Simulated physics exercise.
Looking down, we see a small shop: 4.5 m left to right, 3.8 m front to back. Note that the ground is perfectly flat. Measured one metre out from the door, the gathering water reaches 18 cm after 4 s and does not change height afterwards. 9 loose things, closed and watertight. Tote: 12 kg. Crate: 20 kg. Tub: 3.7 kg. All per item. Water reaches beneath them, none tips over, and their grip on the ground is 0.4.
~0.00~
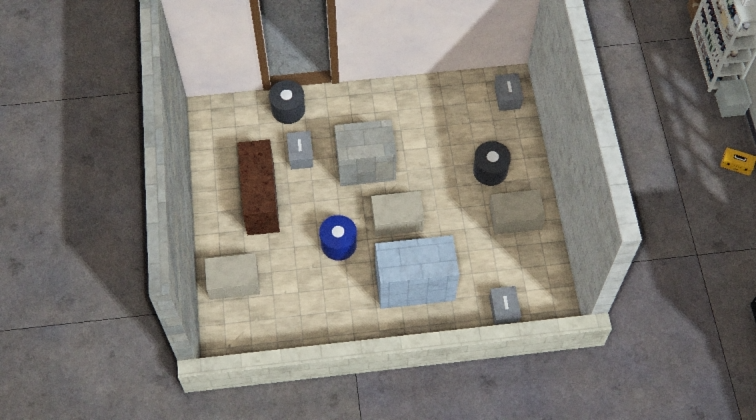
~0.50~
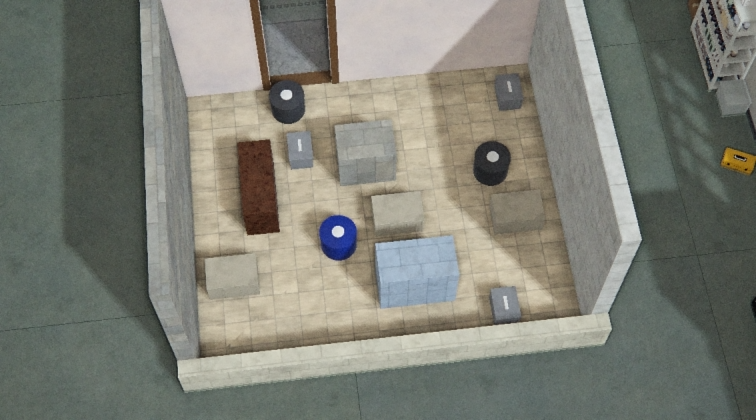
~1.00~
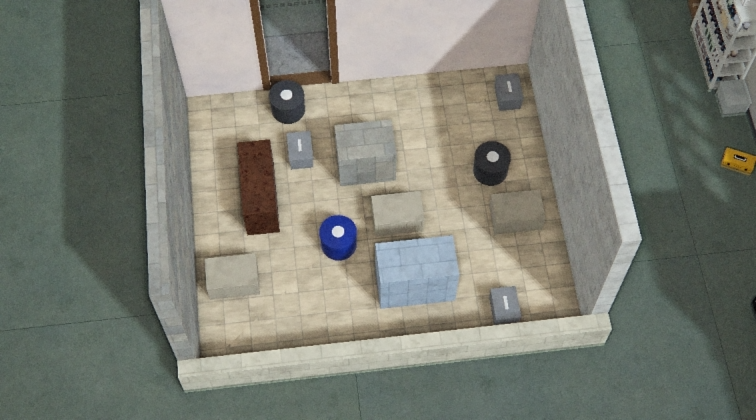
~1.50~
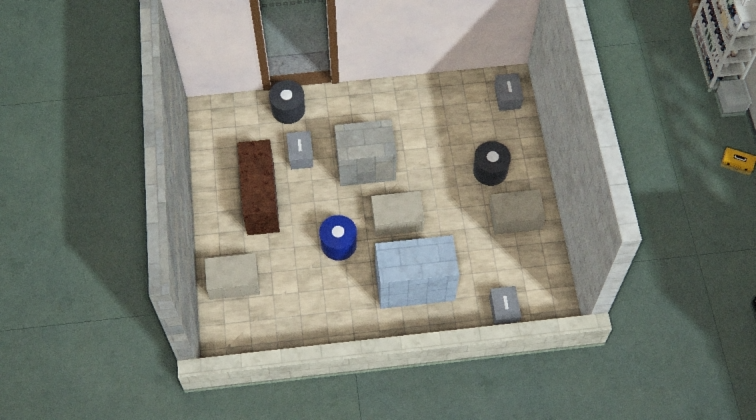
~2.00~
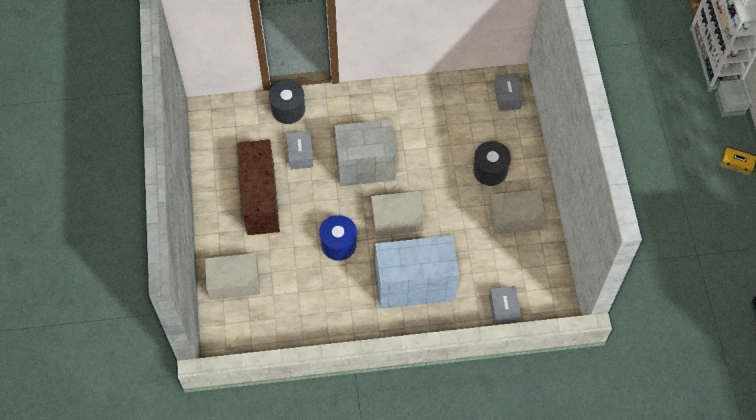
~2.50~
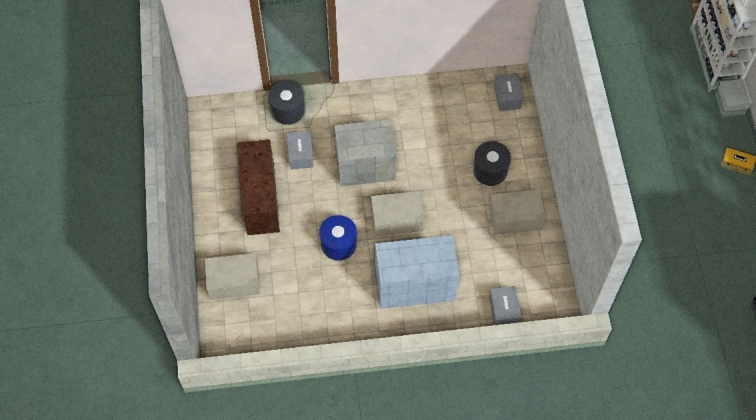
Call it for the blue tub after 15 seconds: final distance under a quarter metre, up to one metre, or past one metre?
Past one metre.
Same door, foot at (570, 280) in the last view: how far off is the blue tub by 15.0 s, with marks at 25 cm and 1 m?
In that case the blue tub would have shifted a modest distance.
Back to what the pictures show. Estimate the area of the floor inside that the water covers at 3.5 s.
Close to 2.0 m2, I'd say.
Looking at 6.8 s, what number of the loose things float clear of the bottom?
The number is 1.
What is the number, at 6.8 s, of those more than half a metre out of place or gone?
The number I get is 2.
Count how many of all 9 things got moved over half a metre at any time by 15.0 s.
All told, that gives 4.
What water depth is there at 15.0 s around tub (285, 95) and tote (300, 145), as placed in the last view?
8 and 7 cm.
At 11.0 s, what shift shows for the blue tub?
Close to 200 cm.
After 3.5 s the blue tub is near (338, 232), 0.0 m from its start, aground; 0 afloat.
After 6.8 s the blue tub is near (351, 285), 0.7 m from its start, aground; 1 afloat.
After 11.0 s the blue tub is near (475, 302), 1.8 m from its start, afloat; 3 afloat.
After 15.0 s the blue tub is near (476, 283), 1.8 m from its start, afloat; 3 afloat.
